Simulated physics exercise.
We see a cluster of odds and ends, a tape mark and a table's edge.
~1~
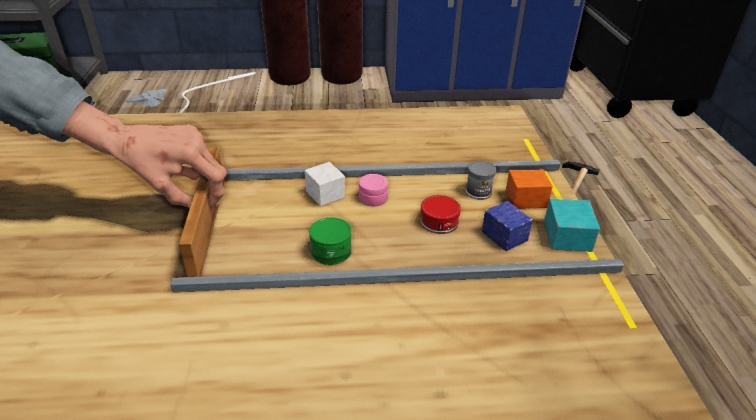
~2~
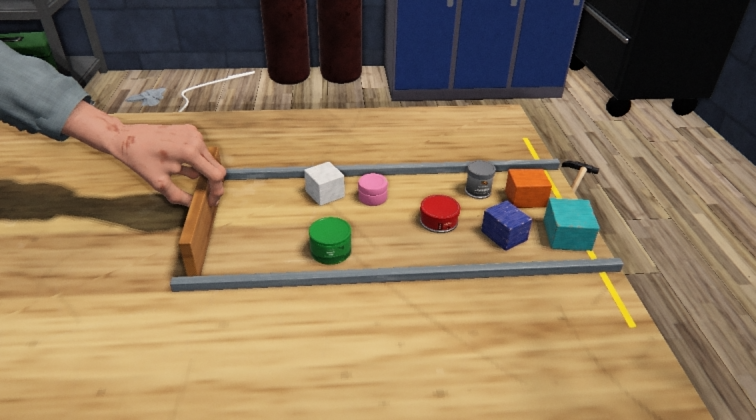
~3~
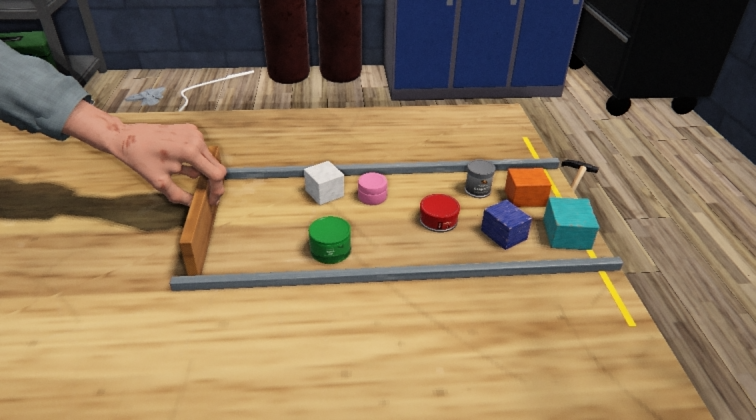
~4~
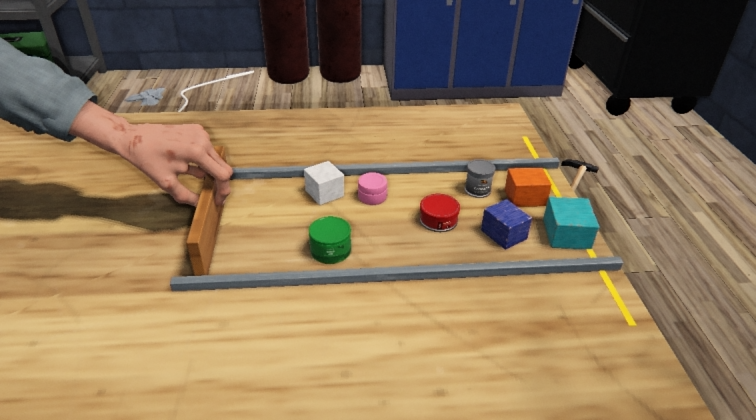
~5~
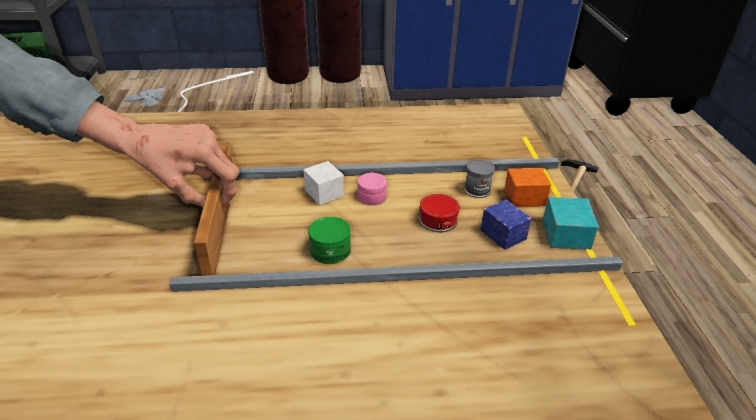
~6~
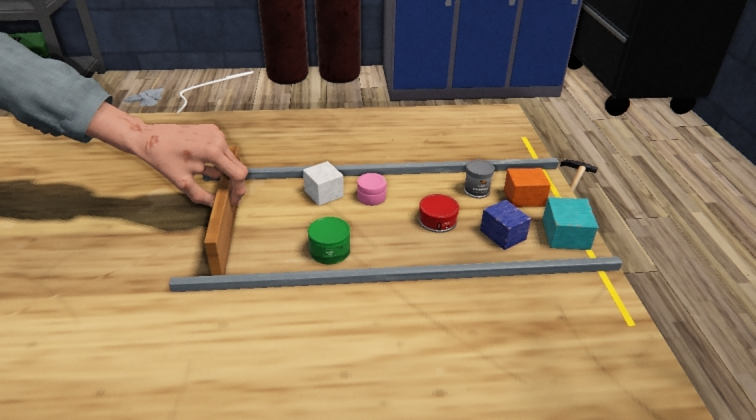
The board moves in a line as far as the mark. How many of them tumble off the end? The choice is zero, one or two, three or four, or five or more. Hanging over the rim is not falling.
Outcome: The number that fall off is five or more.
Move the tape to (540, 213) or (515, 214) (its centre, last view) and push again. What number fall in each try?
Down on the floor: 2 and 1.
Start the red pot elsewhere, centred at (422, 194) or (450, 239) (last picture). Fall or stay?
Place by place, it does not fall; tumbles off.
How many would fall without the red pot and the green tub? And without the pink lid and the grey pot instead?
First 4, then 3.
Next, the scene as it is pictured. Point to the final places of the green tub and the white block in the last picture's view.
Near (606, 231) and (569, 179).
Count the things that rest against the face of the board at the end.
The number is 3.
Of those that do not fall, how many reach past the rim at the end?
It comes to 3.
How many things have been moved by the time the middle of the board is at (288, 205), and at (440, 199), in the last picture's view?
At the one place 0, at the other 6.
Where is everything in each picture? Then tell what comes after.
In the first picture, turquoise block (571, 225); orange block (528, 189); blue block (507, 226); board (205, 208); tape (568, 214).
In the second picture, orange block (528, 188); white block (325, 184).
In the third picture, blue block (506, 224); red pot (439, 213).
In the fourth picture, turquoise block (570, 223); pink lid (373, 189).
In the fifth picture, orange block (527, 187); grey pot (479, 179).
In the sixth picture, turquoise block (569, 223); orange block (526, 188); blue block (505, 224); board (226, 207); tape (566, 212).
Early on, none off yet; turquoise block at rest near (569, 223); orange block at rest near (526, 188); blue block at rest near (505, 224).
A while later, none off yet; turquoise block at rest near (569, 223); orange block travelled a little near (539, 186); blue block moving near (516, 222).
Finally, the number that fall off is five or more; lost, pink lid, grey pot, blue block, orange block and turquoise block.
